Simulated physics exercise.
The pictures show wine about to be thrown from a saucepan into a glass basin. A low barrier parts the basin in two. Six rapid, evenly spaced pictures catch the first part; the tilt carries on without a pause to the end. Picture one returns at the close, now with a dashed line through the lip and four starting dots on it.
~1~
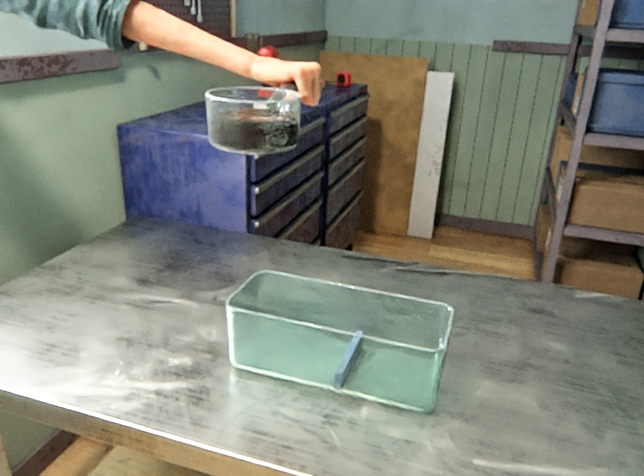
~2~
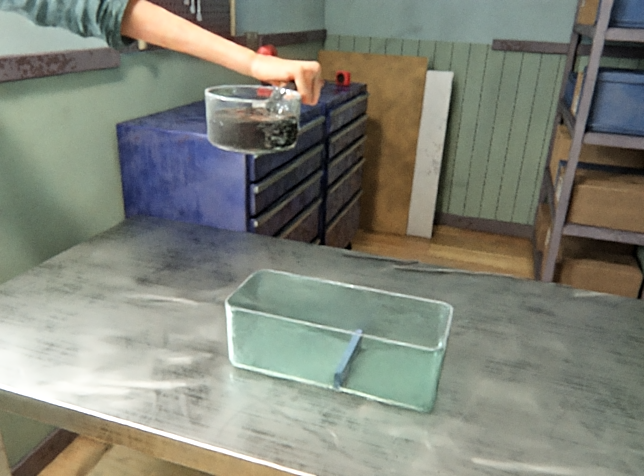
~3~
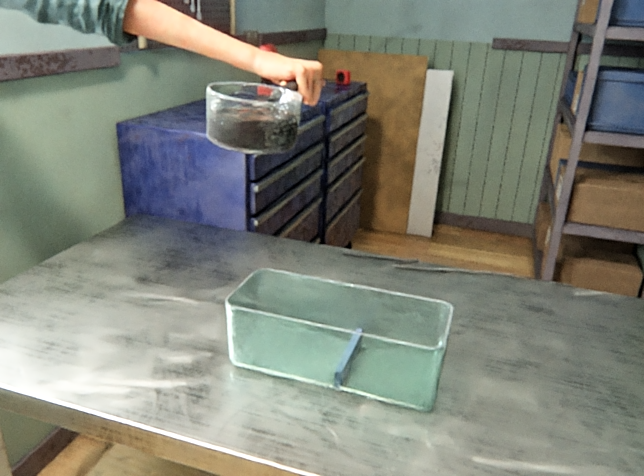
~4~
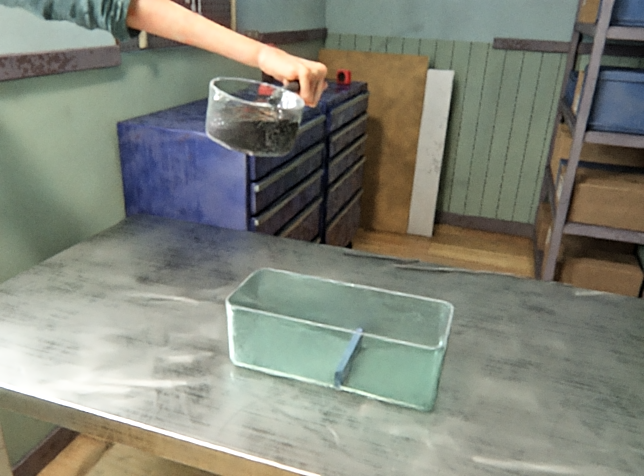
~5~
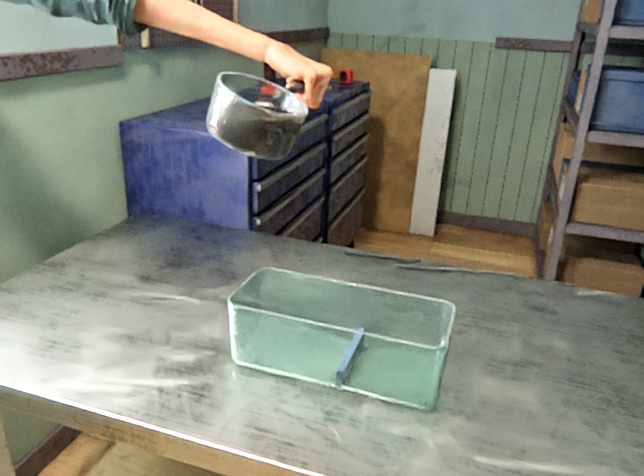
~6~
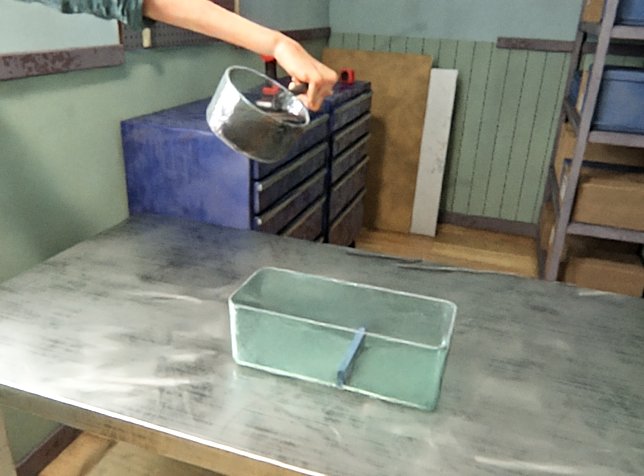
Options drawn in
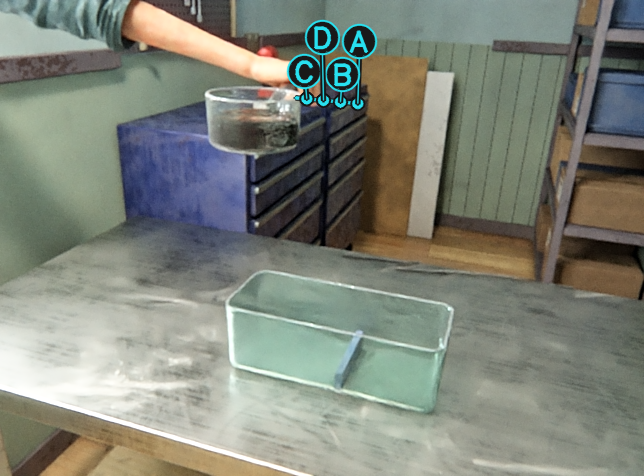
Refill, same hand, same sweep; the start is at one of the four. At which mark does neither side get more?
C beats the others.
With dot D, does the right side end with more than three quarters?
No.
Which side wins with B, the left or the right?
The right one.
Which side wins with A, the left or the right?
The right one.
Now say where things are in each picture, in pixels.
Upright, lip at (296, 97); basin from (231, 362) to (435, 411); top of the wall at (350, 350); nothing has left yet.
Upright, lip at (296, 98); nothing has left yet.
Tipped about 6°, lip at (297, 100); nothing has left yet.
Tipped about 12°, lip at (300, 106); nothing has left yet.
Tipped about 21°, lip at (303, 114); nothing has left yet.
Tipped about 32°, lip at (305, 123); nothing has left yet.
On the marked copy, A at (357, 103); B at (340, 102); C at (306, 98); D at (323, 100).
If A is chosen, about 9 % ends left of the wall and 87 % right of it; 4 % is lost outside.
If B is chosen, about 18 % ends left of the wall and 78 % right of it; 4 % is lost outside.
If C is chosen, about 49 % ends left of the wall and 47 % right of it; 4 % is lost outside.
If D is chosen, about 31 % ends left of the wall and 65 % right of it; 4 % is lost outside.
